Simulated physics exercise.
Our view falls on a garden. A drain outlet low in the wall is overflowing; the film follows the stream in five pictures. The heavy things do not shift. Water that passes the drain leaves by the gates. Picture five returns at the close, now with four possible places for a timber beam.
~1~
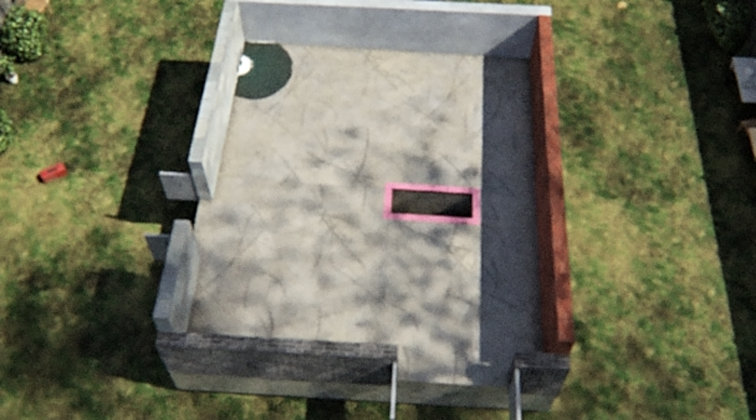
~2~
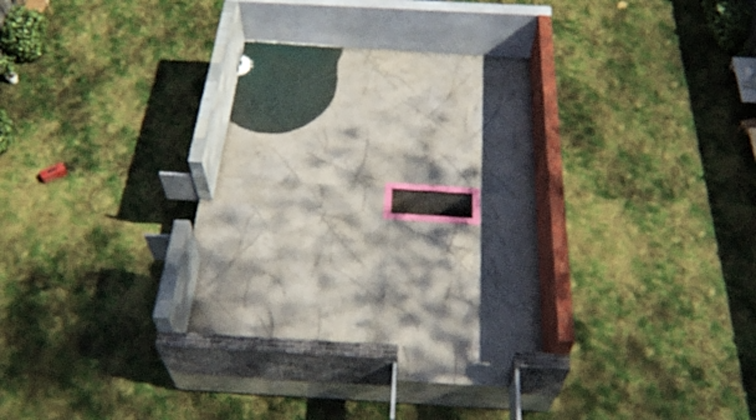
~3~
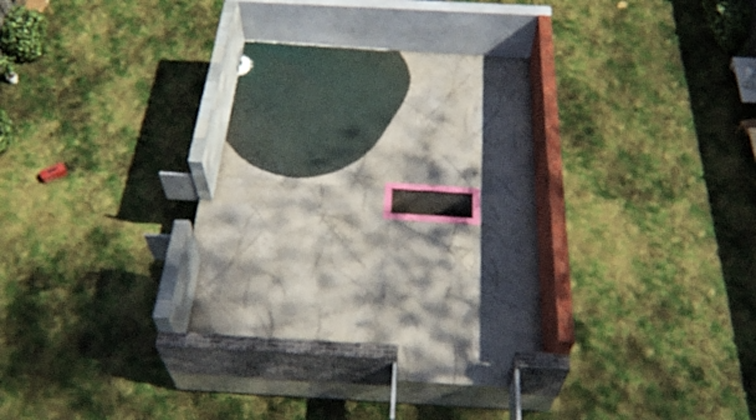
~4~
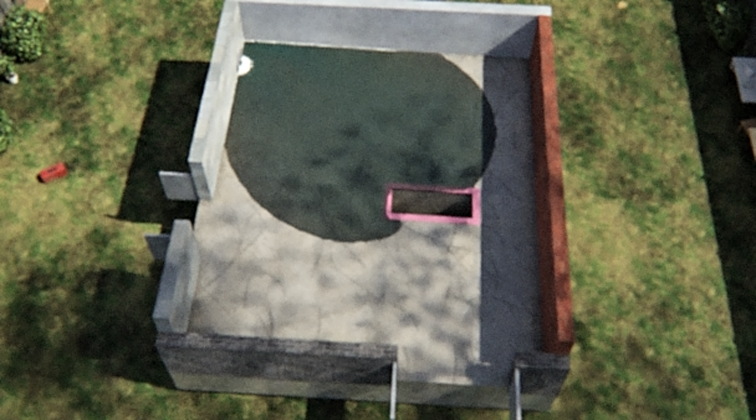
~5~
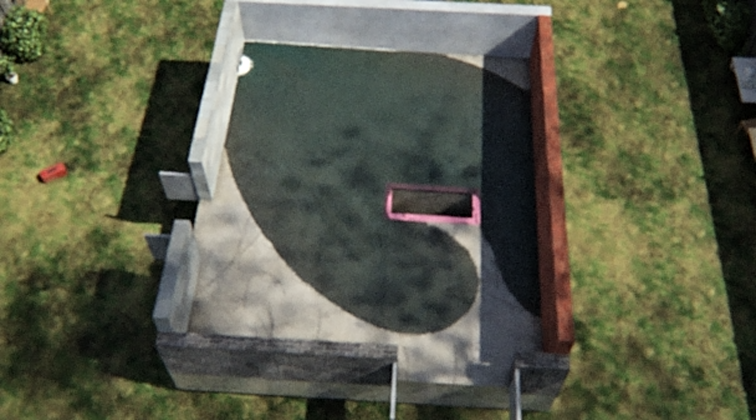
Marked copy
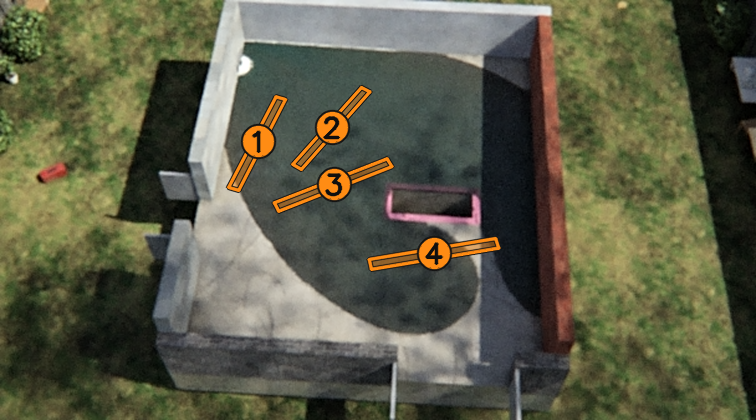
Dark water spreads from the top left corner across the walled floor, surrounding the pink-edged gully.
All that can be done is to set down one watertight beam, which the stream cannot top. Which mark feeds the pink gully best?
Spot 4 does it best.
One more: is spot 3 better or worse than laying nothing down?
It is worse.
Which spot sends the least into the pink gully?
That is spot 2.
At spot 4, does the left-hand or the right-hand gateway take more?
More leaves on the right.
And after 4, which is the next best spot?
That would be 1.
In orange, 1 from (233, 188) to (280, 98); 2 from (297, 166) to (365, 89); 3 from (276, 206) to (389, 162); 4 from (370, 264) to (497, 243).
With 1, about 28 % of the stream goes into the pink gully, about 72 % out by the gates.
With 2, about 3 % of the stream goes into the pink gully, about 96 % out by the gates.
With 3, about 17 % of the stream goes into the pink gully, about 83 % out by the gates.
With 4, about 42 % of the stream goes into the pink gully, about 58 % out by the gates.
